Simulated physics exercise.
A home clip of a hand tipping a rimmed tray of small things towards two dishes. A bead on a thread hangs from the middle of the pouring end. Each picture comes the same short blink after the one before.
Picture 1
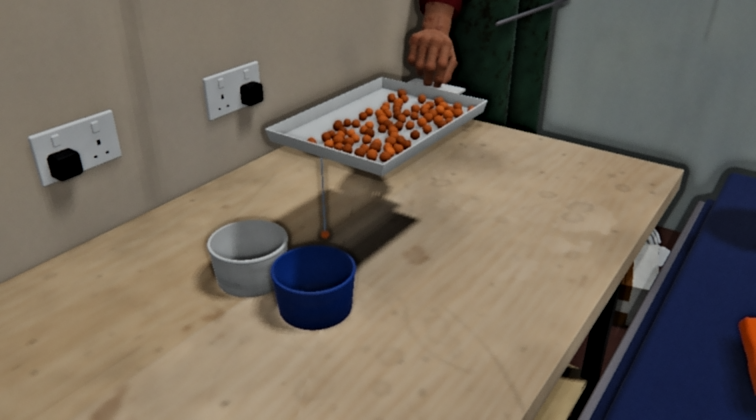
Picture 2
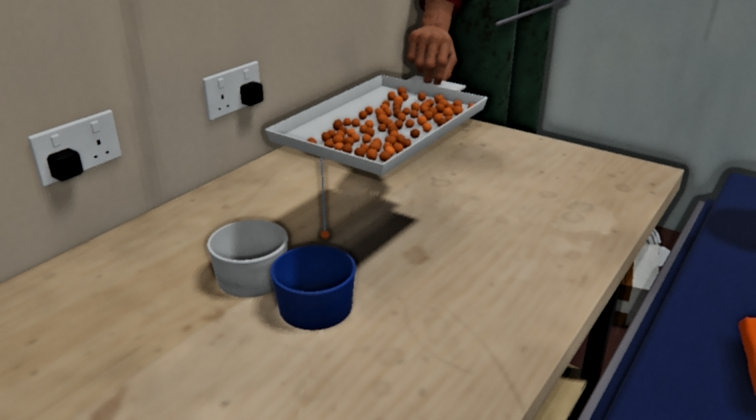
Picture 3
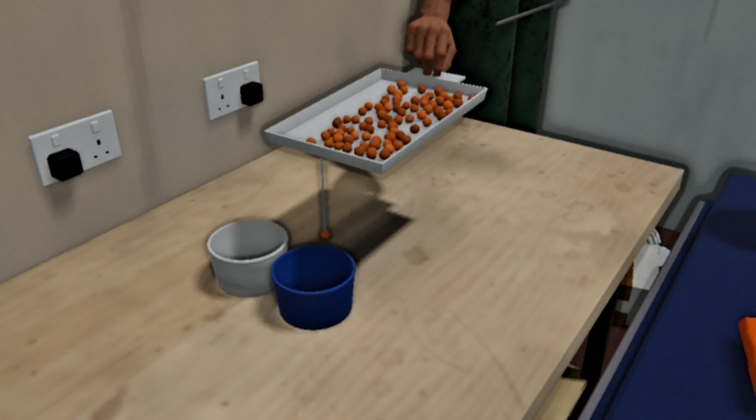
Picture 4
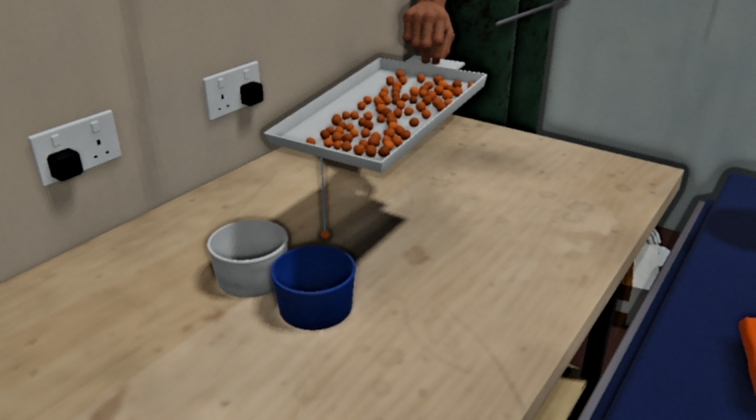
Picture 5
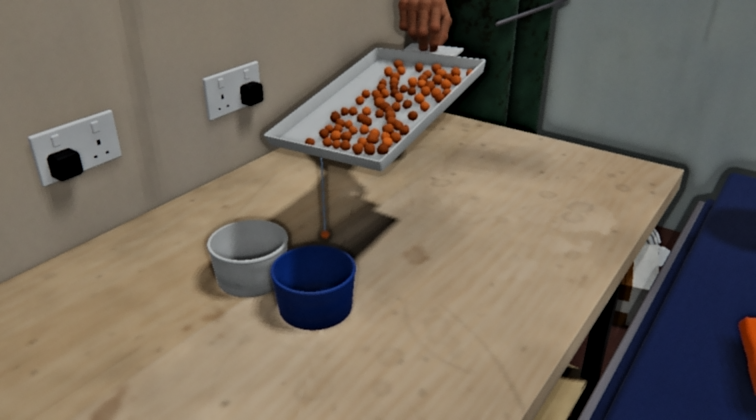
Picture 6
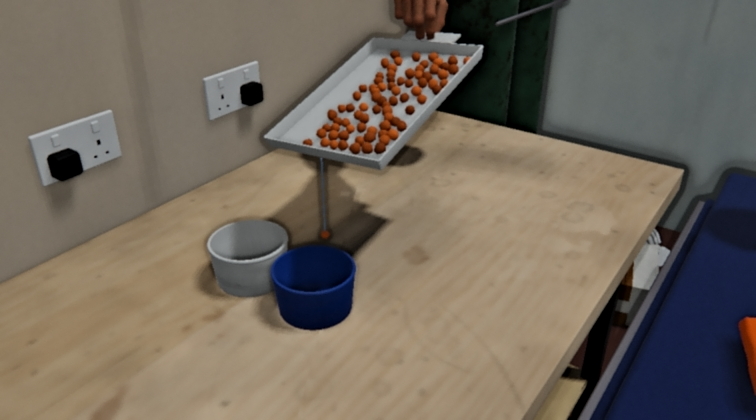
Tray of small orange-brown balls tilting gradually as a hand raises its far end above a wooden worktop with two dishes.
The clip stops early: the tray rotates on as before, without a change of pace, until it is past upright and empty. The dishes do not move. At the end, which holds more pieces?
Fuller: The left dish.
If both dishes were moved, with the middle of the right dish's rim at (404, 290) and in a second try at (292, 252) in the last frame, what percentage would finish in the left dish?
The first gives 10 %, the second 10 %.
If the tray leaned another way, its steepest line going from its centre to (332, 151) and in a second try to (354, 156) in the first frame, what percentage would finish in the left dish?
Near 20 % and 0 %.
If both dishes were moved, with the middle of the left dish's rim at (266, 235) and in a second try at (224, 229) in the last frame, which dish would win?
The first try: The left one. The second: Right.
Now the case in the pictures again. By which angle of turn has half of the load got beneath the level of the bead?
At about 110°.
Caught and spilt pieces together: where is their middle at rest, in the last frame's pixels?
Near (255, 274).
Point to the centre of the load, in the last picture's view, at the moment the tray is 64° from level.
Roughly at (307, 125).
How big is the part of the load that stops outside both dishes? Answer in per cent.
Roughly 10 in a hundred.
Soon, tray tipped steeply; nearly all on the tray; a stray few in the left dish; a stray few in the air.
A while on, tray tipped past a quarter turn; about half on the tray; a small part in the left dish; a stray few outside both; about a quarter in the air.
Towards the end, tray tipped past a quarter turn; about a quarter in the right dish; about two thirds in the left dish; a small part outside both.
Finally, tray tipped past a quarter turn; about a quarter in the right dish; about two thirds in the left dish; a small part outside both.
